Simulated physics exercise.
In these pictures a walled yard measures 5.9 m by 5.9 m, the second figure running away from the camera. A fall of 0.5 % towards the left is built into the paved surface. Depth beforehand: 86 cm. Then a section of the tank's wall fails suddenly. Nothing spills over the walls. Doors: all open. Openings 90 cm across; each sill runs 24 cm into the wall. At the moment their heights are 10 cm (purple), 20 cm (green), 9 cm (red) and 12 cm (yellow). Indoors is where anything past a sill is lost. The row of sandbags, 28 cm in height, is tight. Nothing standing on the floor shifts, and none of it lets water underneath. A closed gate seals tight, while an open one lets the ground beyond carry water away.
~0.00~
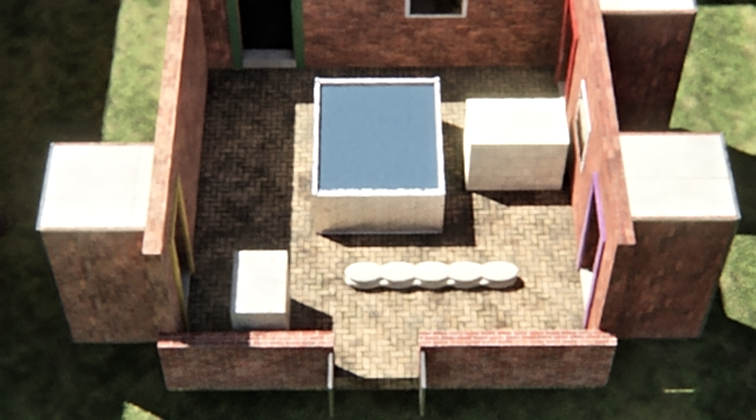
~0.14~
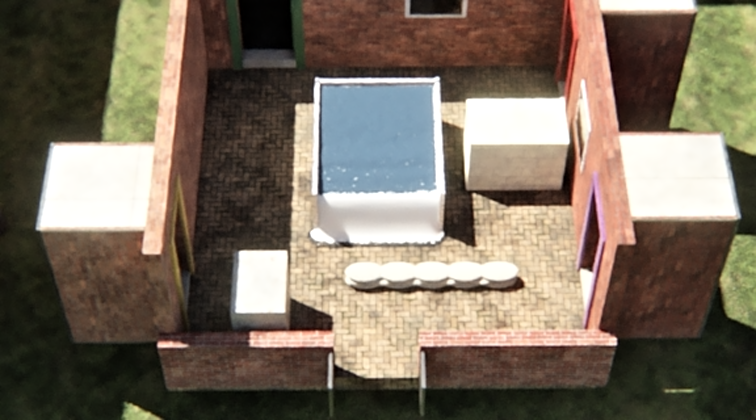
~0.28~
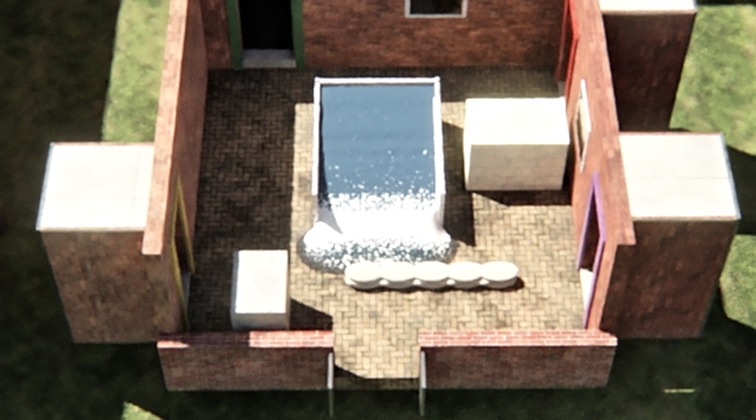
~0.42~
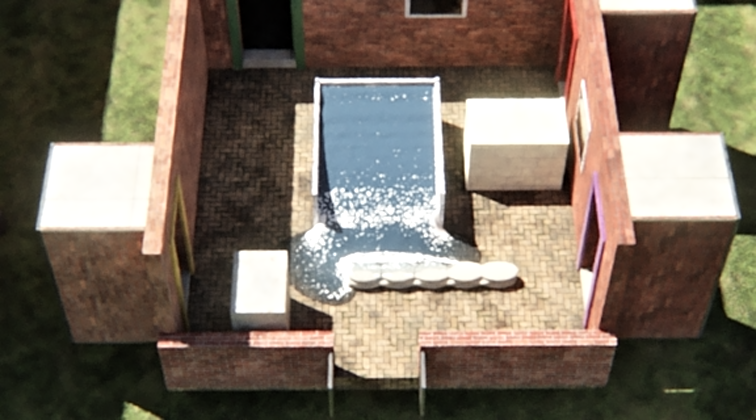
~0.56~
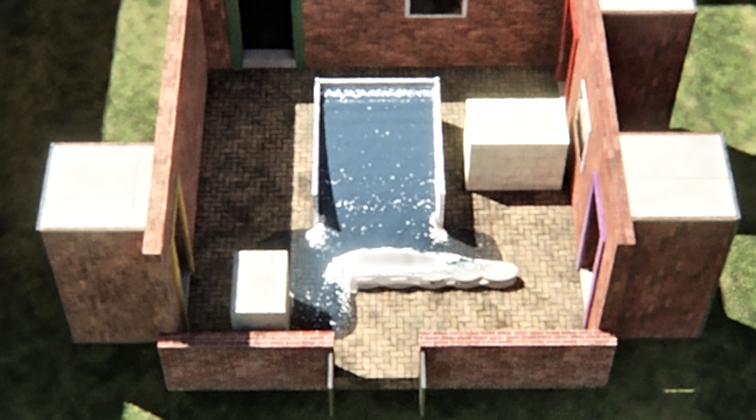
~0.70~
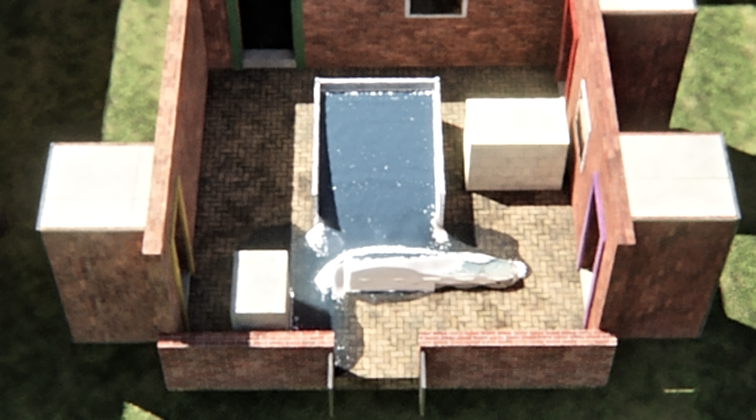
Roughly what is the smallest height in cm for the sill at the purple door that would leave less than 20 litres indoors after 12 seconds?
Close to 15 cm.
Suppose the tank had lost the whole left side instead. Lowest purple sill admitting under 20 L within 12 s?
Near 9.0 cm.
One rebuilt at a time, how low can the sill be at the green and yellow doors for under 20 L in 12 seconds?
You'd want some 9.0 cm at green and some 29 cm at yellow.
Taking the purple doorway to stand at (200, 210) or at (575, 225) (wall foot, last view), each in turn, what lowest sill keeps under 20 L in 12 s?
You'd want about 7.5 cm there first, then about 25 cm.
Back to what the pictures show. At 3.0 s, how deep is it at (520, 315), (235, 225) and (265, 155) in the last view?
That's 8, 3 and 1 cm, in the order given.
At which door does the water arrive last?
Answer: Green.
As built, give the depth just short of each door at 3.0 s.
Depths in cm - purple: 16, green: 0, red: 5, yellow: 23.
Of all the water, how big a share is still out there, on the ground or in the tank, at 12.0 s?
Share still there: Approx. 74 percent.
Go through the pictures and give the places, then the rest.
The first picture shows still water, 86 cm deep, in the tank at (378, 139); the purple door at (591, 256) is dry.
In the second picture, water pours out at (378, 219) and has run 0.2 m, to (323, 243); about 7 cm deep outside, 86 cm at the back.
In the third picture, the front is at (326, 269), 0.7 m from the gap at (378, 220); 1.4 m2 of floor is wet, 86 cm left at the back.
In the fourth picture, the front is at (334, 301), 1.3 m from the gap at (378, 221); 2.6 m2 of floor is wet, 84 cm left at the back.
In the fifth picture, the front is at a hidden place, 1.9 m from the gap at (378, 222); 4.1 m2 of floor is wet, 75 cm left at the back.
In the sixth picture, the gap is at (378, 222), the front 2.5 m out at a hidden place; the back of the tank holds 73 cm; 0.9 m in a straight line remain to the purple door at (591, 256).
After 1.4 s water covers 40 % of the floor, deepest (58 cm) near (382, 271); 4 cm at the purple door, 2 litres in over its 10 cm sill.
After 3.0 s water covers 65 % of the floor, deepest (36 cm) near (192, 273); 16 cm at the purple door, 32 litres in over its 10 cm sill.
After 12.0 s water covers 95 % of the floor, deepest (12 cm) near (201, 164); 5 cm at the purple door, 75 litres in over its 10 cm sill.
At the purple door as built, the water arrived by 1.1 s and peaked near 17 cm at 4.8 s.
With a sill of 13 cm, 34 litres would have come in within the 12 s; with 17.5 cm, 9 litres. So under 20 litres takes about 15 cm.
